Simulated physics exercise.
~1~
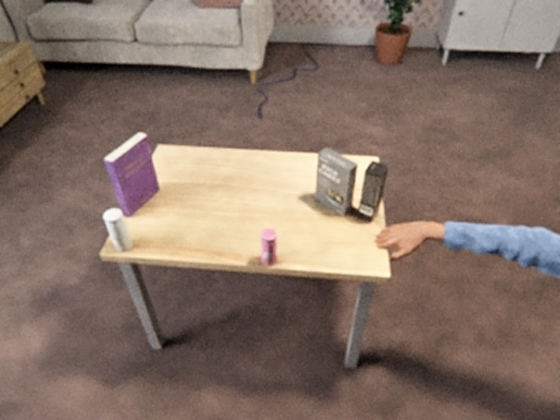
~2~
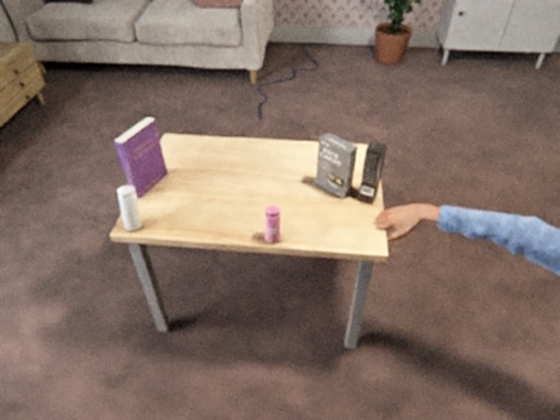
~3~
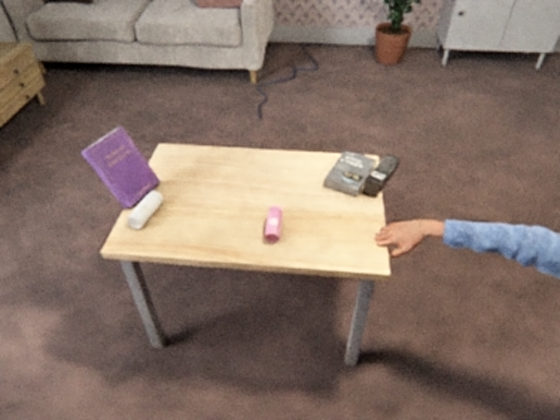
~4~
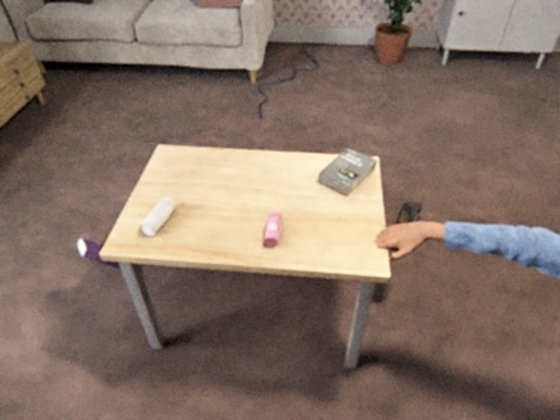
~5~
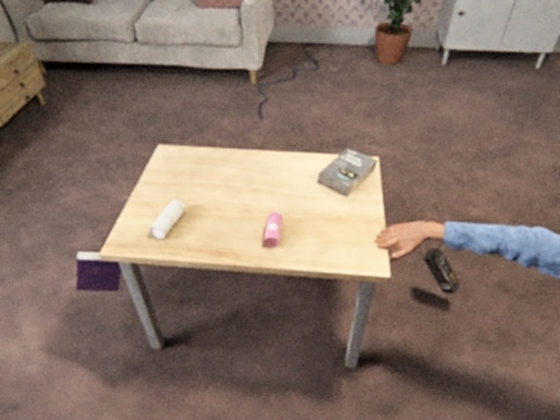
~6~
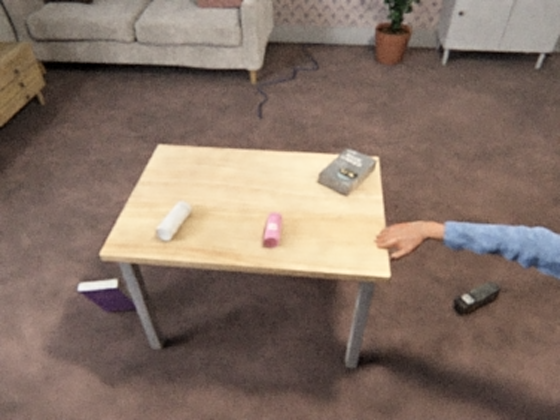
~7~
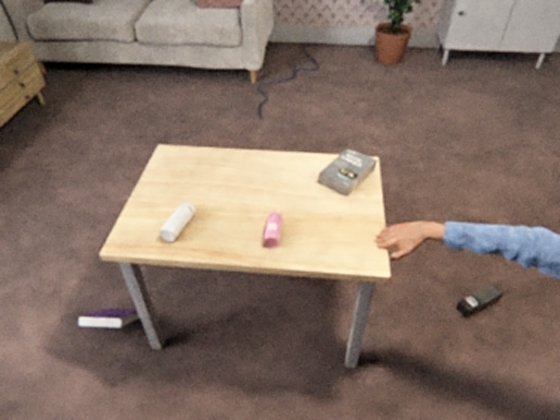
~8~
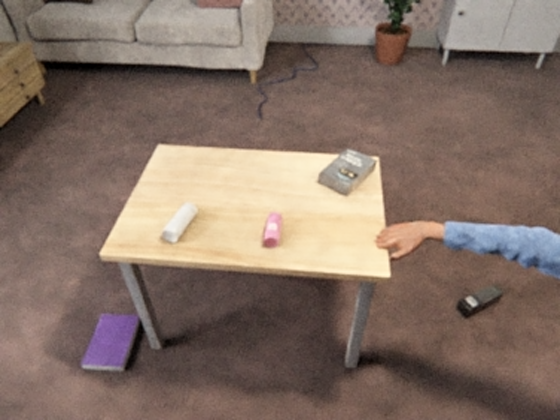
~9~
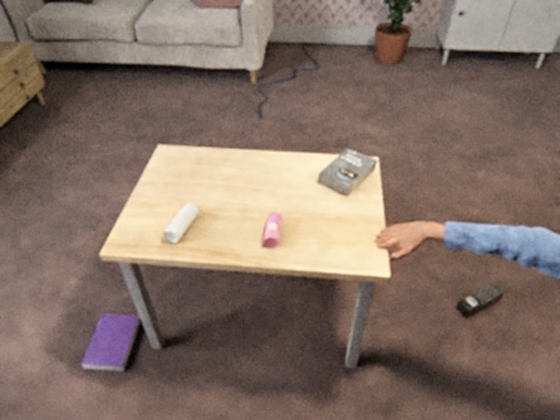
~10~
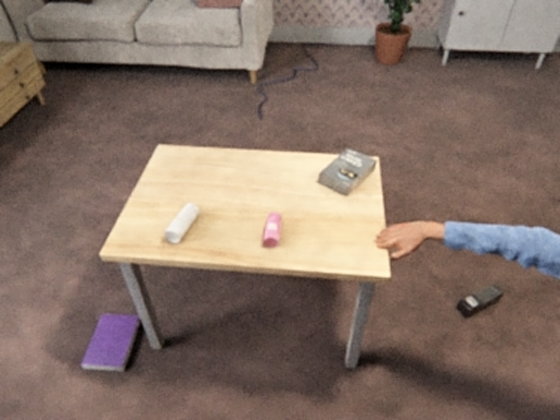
The video shows a hand at the right edge of a small wooden table as the table jolts, toppling a white shaker, a pink shaker and a grey packet, which stay on top, while a purple book and black carton fall off opposite sides and end lying on the floor.
